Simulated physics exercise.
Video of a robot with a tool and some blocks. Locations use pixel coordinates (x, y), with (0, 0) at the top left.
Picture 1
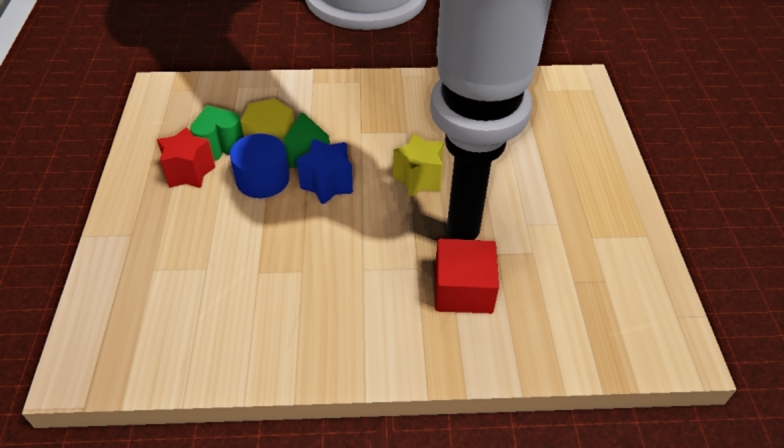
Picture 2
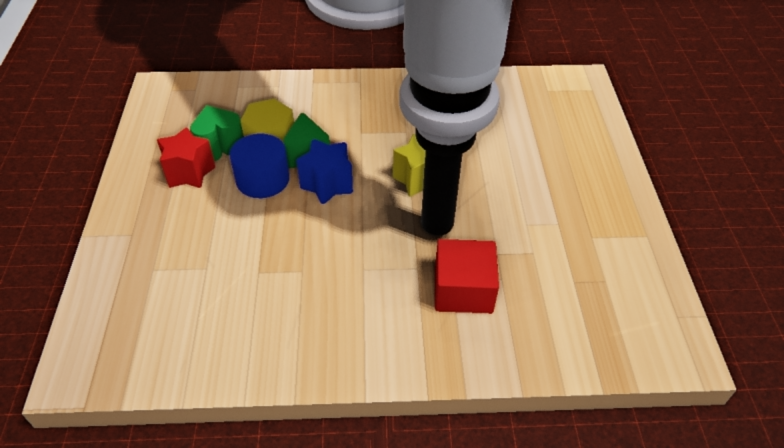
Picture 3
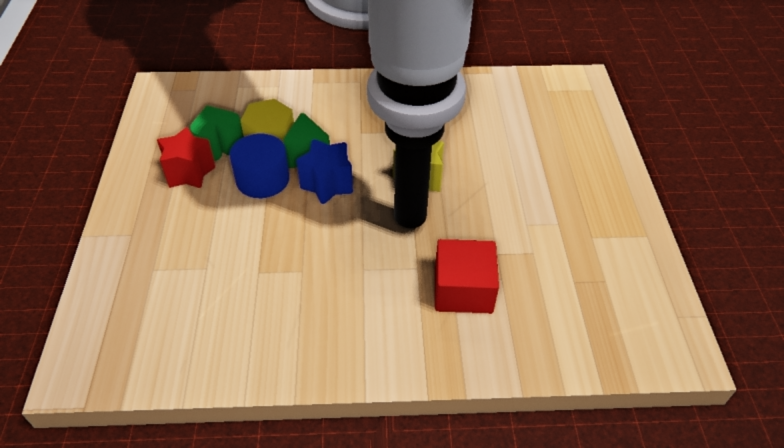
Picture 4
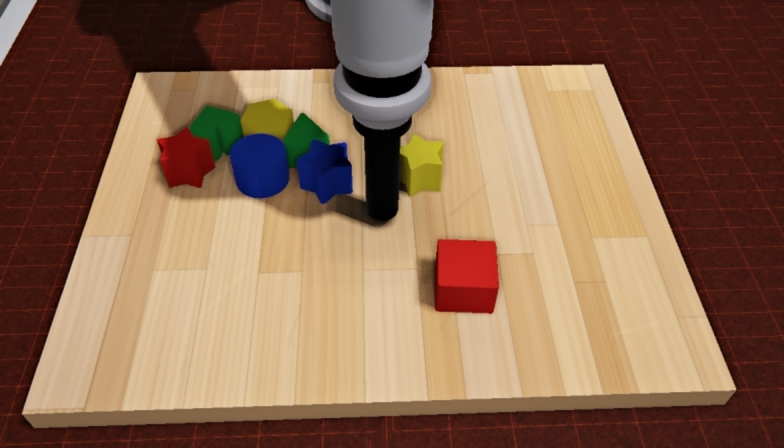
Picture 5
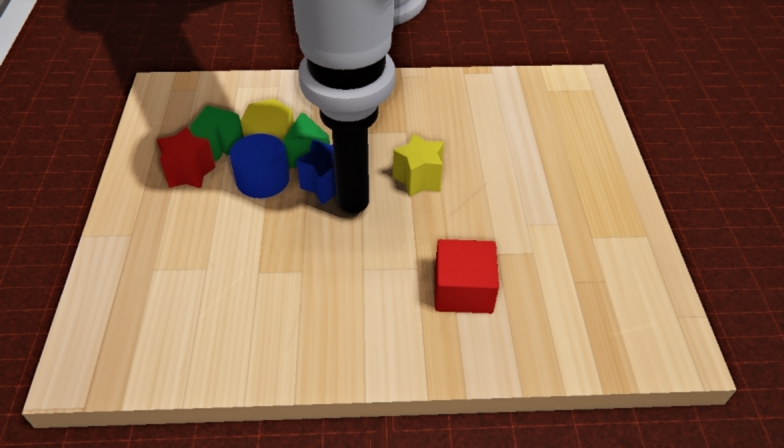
A robot arm with a black tool glides steadily leftward across a wooden board, passing in front of a yellow star and reaching beside a blue star, while the red cube and the cluster of colored blocks stay still.
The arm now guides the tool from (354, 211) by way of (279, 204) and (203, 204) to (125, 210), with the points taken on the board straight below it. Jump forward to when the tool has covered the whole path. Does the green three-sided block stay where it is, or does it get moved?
When the path is over, the green three-sided block is still on its spot.
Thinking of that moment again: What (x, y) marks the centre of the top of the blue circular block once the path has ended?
I'd expect the centre of its top face to be at (236, 144).
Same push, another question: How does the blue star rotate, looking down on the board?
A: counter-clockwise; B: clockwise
Letter B.
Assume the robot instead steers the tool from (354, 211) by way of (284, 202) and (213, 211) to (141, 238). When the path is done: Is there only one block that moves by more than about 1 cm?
Final answer: No.
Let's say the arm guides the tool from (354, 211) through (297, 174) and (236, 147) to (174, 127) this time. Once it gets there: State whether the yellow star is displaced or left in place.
It is still on its spot.
The first path, step by step. One third of the way, tool at (277, 196); blue star at (312, 153), turned 50° clockwise.
Two thirds of the way, tool at (199, 196); blue circular block at (236, 144); yellow hexagonal block at (266, 112); blue star at (312, 153), turned 50° clockwise.
At the end, tool at (122, 202); blue circular block at (236, 144); yellow hexagonal block at (266, 112); green three-sided block unmoved; blue star at (312, 153), turned 50° clockwise.
